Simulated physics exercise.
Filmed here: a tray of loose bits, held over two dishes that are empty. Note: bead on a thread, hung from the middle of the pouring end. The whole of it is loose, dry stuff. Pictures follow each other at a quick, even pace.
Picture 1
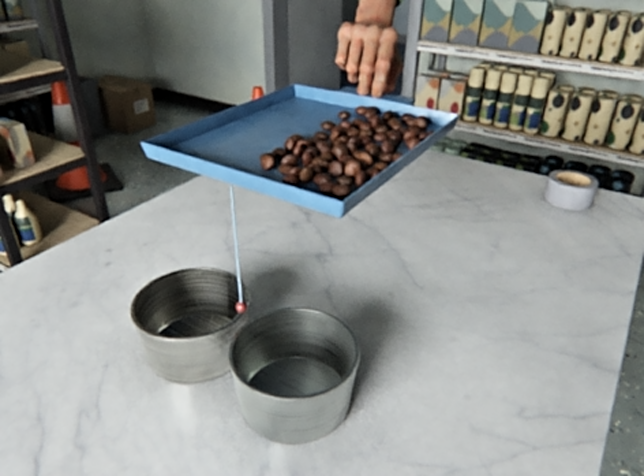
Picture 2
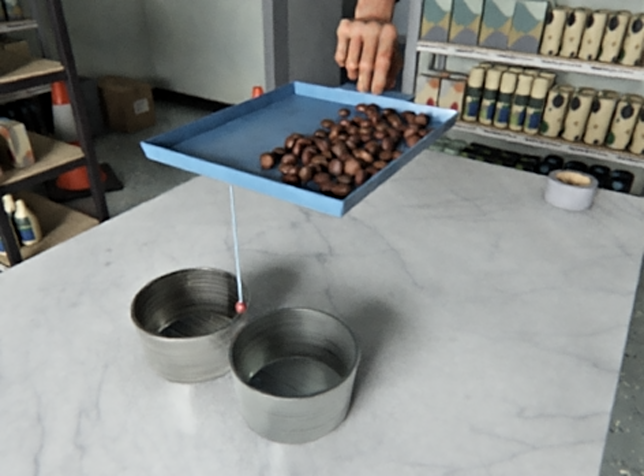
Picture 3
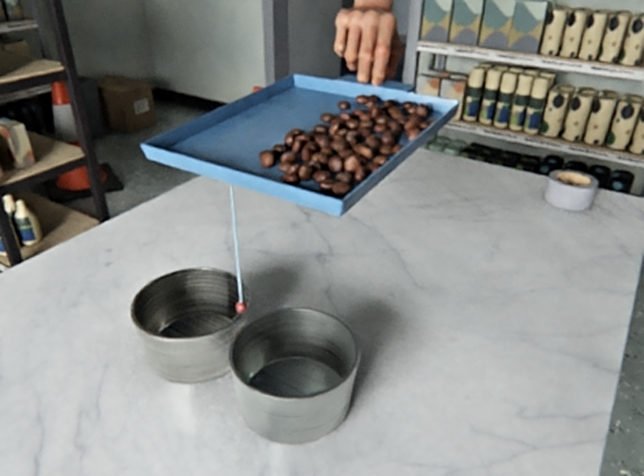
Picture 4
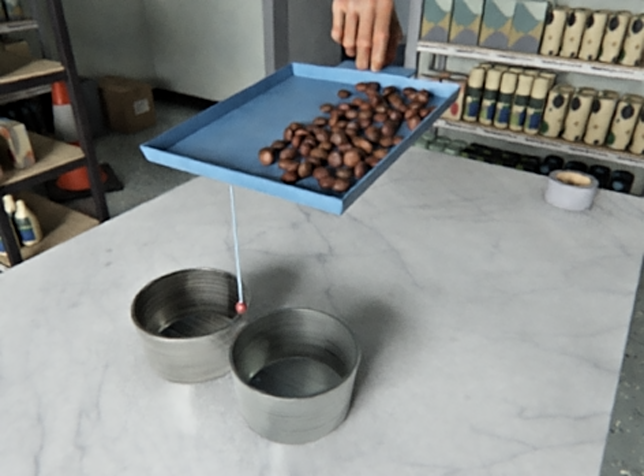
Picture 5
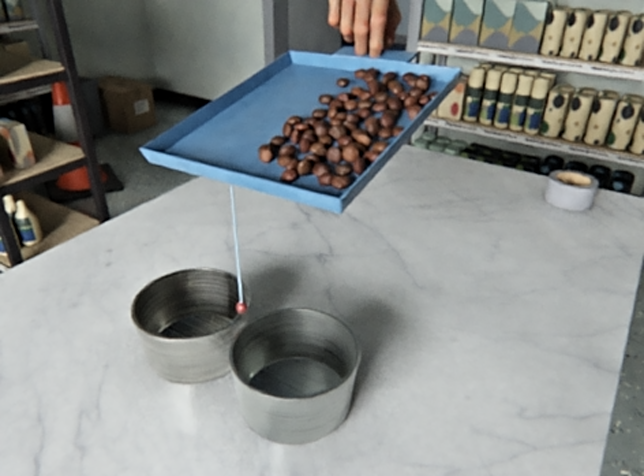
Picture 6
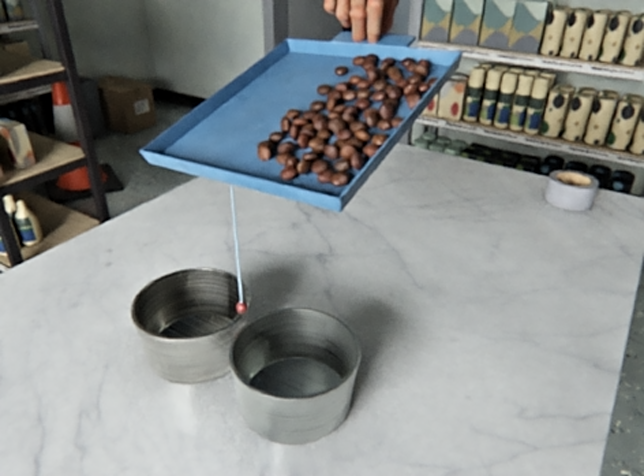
Blue tray of small brown pieces tilting gradually as a hand raises its far end above two empty grey dishes.
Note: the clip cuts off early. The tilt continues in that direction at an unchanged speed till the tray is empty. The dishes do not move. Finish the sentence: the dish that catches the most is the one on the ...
... left.
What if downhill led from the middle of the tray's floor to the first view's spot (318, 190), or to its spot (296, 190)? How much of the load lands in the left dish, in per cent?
Lab note: Try 1 = 0 %, try 2 = 0 %.
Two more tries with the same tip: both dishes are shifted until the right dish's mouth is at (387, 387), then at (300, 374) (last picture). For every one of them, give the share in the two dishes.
It would be roughly 10 per cent in the first placement and roughly 70 per cent in the second.
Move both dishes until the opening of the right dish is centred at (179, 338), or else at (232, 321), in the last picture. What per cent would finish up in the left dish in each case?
First try: Roughly 0 per cent; second try: Roughly 10 per cent.
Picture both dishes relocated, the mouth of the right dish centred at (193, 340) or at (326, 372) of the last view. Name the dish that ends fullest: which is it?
The rightmost dish, then the leftmost dish.
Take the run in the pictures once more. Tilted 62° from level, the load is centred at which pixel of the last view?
I'd mark the middle close to (235, 161).
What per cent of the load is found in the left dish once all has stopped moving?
Close to 50 in every hundred pieces.
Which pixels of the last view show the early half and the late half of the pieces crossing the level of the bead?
Initially about (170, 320); subsequently about (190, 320).
Just after the last frame, tray tipped steeply; the larger part on the tray; about a tenth in the air.
A moment on, tray tipped past a quarter turn; about a tenth on the tray; just a few in the right dish; roughly a quarter in the left dish; roughly a quarter outside both; roughly a third in the air.
Further on, tray tipped past a quarter turn; just a few in the right dish; roughly half in the left dish; roughly half outside both.
When it is over, tray tipped past a quarter turn; just a few in the right dish; roughly half in the left dish; roughly half outside both.
